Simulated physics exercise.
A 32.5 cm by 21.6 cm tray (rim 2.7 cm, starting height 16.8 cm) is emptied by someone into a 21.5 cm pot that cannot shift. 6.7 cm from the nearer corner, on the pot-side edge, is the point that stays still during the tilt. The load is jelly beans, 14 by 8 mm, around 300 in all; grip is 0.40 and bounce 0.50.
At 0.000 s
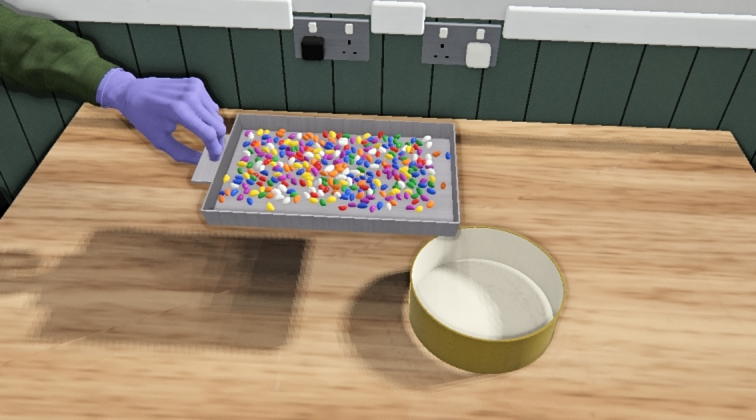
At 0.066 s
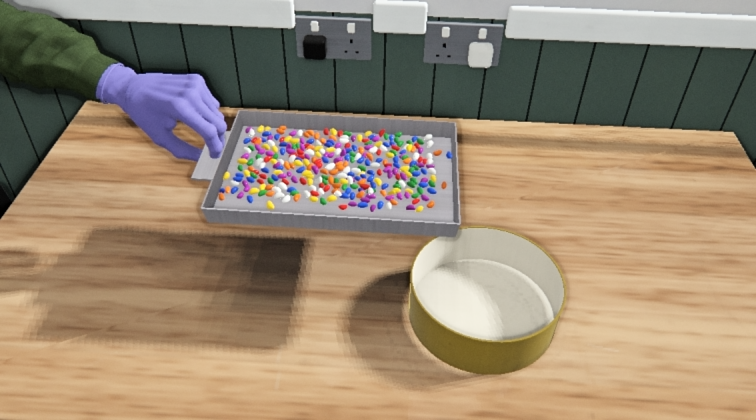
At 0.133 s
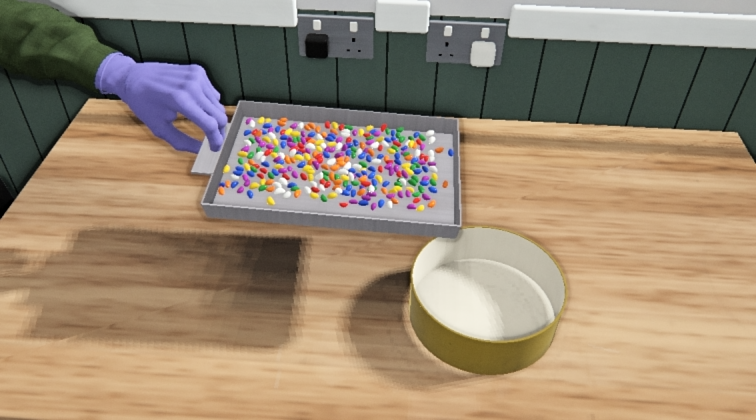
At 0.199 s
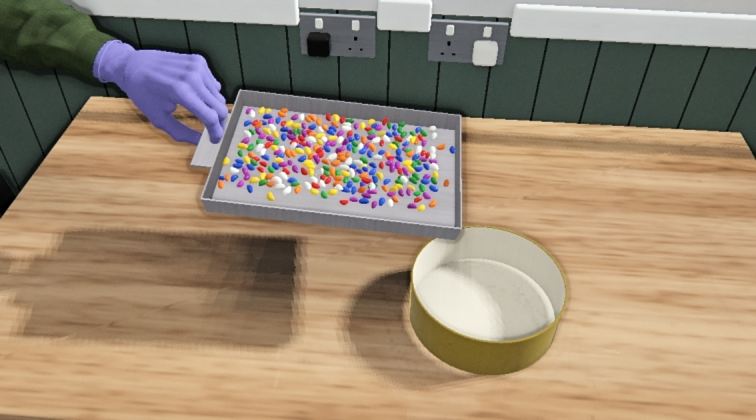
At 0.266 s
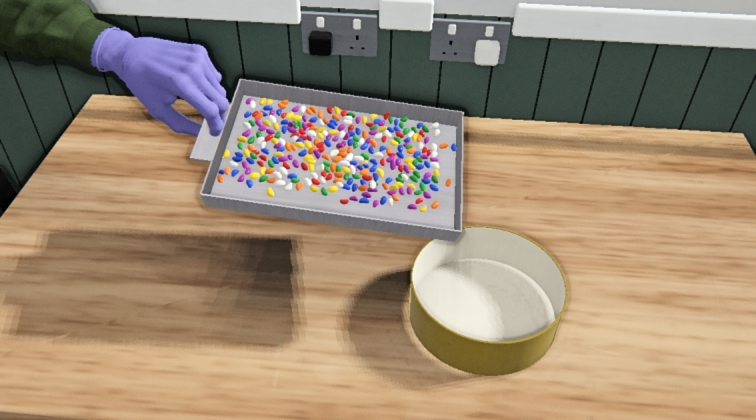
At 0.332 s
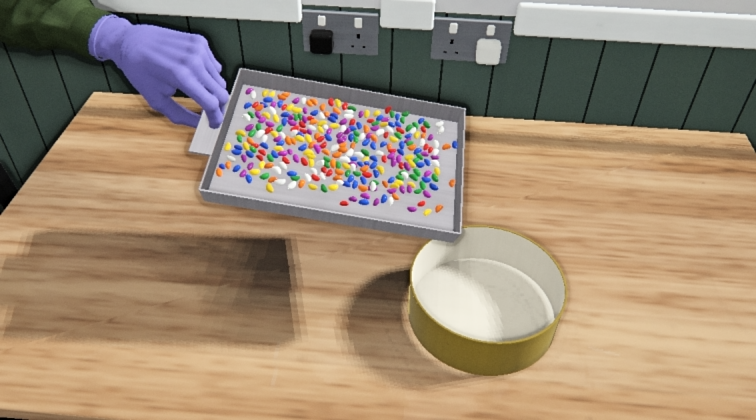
Grey tray of colourful jelly beans tilting gradually toward its front right corner, gloved purple hand holding its left side above a wooden worktop.
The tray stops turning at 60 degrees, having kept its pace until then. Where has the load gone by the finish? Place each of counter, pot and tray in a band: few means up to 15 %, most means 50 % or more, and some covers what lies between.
Counter: Few; pot: Few; tray: Most.
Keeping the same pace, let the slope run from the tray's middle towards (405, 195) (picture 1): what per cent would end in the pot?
I'd estimate about 15 %.
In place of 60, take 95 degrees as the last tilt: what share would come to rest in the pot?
About 90 in a hundred would end up in the pot.
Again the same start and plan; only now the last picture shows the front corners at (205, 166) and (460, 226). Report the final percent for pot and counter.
Pot 20 % / counter 0 %.
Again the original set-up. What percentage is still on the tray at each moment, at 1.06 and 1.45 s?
100 then 95.
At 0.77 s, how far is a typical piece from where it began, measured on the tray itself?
Around 7 centimetres.
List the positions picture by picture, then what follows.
In the first frame, tray tilt 0 degrees, front corners at (205, 208) and (457, 221); middle of the pieces at (338, 166); pot at (487, 279).
In the second frame, tray tilt 1 degrees, front corners at (205, 206) and (457, 222); middle of the pieces at (339, 165).
In the third frame, tray tilt 4 degrees, front corners at (205, 202) and (458, 224), lowest corner right front; middle of the pieces at (340, 160).
In the fourth frame, tray tilt 7 degrees, front corners at (205, 197) and (458, 226), lowest corner right front; middle of the pieces at (341, 155).
In the fifth frame, tray tilt 11 degrees, front corners at (204, 192) and (459, 229), lowest corner right front; middle of the pieces at (342, 150).
In the sixth frame, tray tilt 14 degrees, front corners at (203, 188) and (458, 231), lowest corner right front; middle of the pieces at (343, 146); pot at (488, 279). The tray's pace is about 50 degrees a second.
After 0.77 s, tilt 36 degrees; the tray holds 100 %, the pot 0 %.
After 1.06 s, tilt 51 degrees; the tray holds 100 %, the pot 0 %.
After 1.45 s, tilt 60 degrees; the tray holds 95 %, the pot 5 %.
By 2.7 s all is still; counter 0 %, pot 5 %, tray 95 %.
